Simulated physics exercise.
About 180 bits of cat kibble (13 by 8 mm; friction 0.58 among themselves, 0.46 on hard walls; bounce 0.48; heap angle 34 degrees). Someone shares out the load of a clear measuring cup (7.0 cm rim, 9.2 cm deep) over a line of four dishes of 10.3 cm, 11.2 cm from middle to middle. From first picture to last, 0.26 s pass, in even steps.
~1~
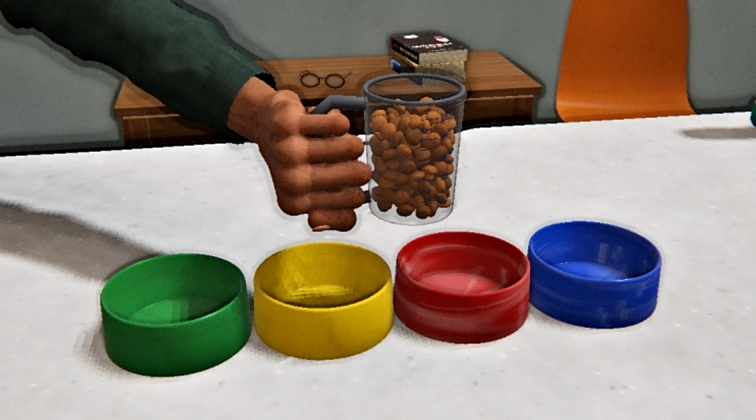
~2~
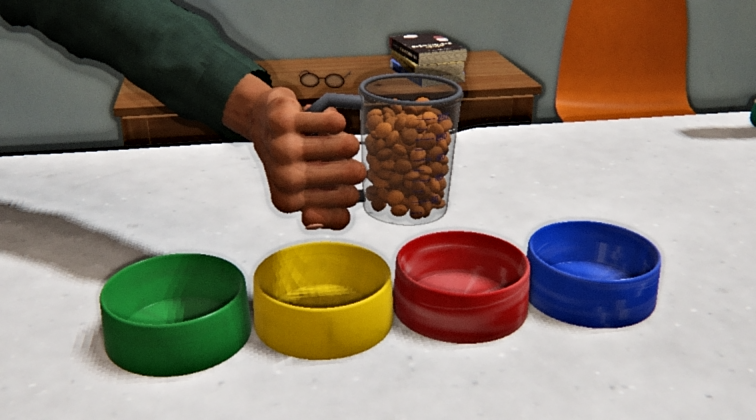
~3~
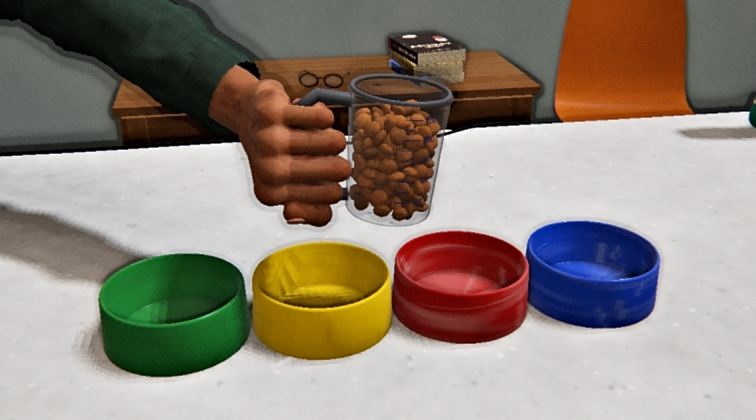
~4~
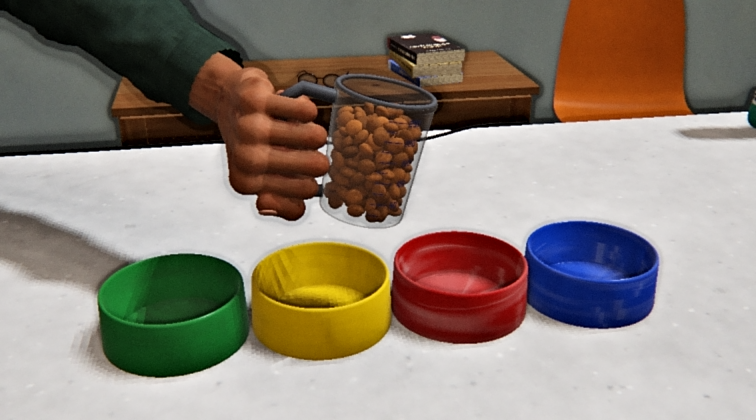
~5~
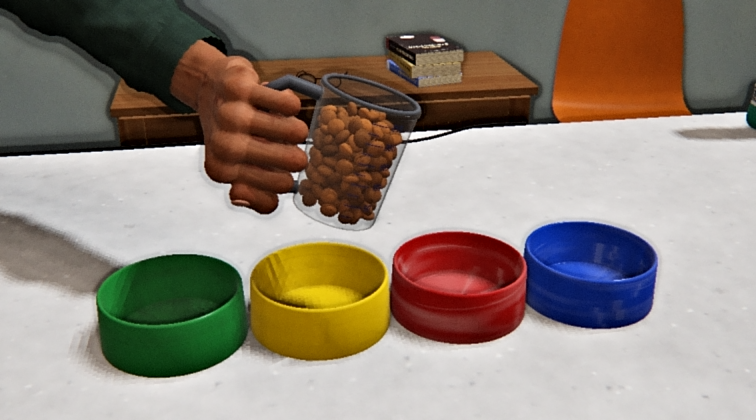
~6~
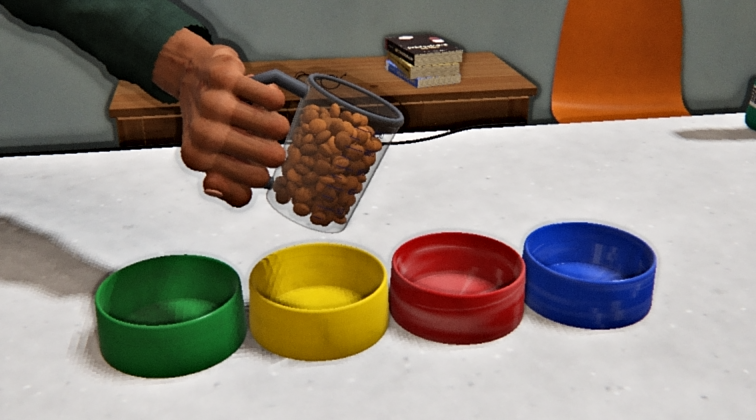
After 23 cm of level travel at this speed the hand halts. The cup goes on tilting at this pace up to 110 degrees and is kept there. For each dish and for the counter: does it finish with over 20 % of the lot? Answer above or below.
Red: Below, blue: Below, green: Above, yellow: Below, counter: Below.
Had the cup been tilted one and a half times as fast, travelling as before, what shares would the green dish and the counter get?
Then: Green 90, counter 0.
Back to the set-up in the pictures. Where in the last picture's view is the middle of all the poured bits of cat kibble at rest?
Around (183, 311).
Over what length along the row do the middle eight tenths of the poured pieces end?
Some 6 cm.
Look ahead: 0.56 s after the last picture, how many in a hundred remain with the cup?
About 100 per cent.
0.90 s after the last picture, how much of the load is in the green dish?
Some 30 per cent.
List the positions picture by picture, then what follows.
The first picture shows cup at (412, 150), tilt 0 degrees, lip at (461, 87), moved 0.0 cm; middle of the pieces at (414, 155); blue dish at (594, 250); red dish at (463, 262); yellow dish at (323, 274); green dish at (174, 288).
The second picture shows cup at (408, 150), tilt 1 degrees, lip at (458, 88), moved 0.3 cm; middle of the pieces at (409, 155).
The third picture shows cup at (394, 150), tilt 5 degrees, lip at (448, 92), moved 1.3 cm; middle of the pieces at (395, 156).
The fourth picture shows cup at (373, 152), tilt 12 degrees, lip at (433, 99), moved 2.7 cm; middle of the pieces at (374, 157).
The fifth picture shows cup at (352, 154), tilt 18 degrees, lip at (417, 107), moved 4.2 cm; middle of the pieces at (353, 159).
The sixth picture shows cup at (331, 156), tilt 24 degrees, lip at (400, 115), moved 5.7 cm; middle of the pieces at (330, 161); blue dish at (589, 251); red dish at (458, 262); yellow dish at (318, 275); green dish at (169, 289).
Then, 0.34 s after the last picture, tilt 67 degrees; cup holds 100 %.
Then, 0.56 s after the last picture, tilt 94 degrees; cup holds 100 %.
Then, 0.90 s after the last picture, tilt 110 degrees; cup holds 70 %, green 30 %.
In the end, red 0 %, blue 0 %, green 95 %, yellow 0 %, counter 0 %, cup 5 %.
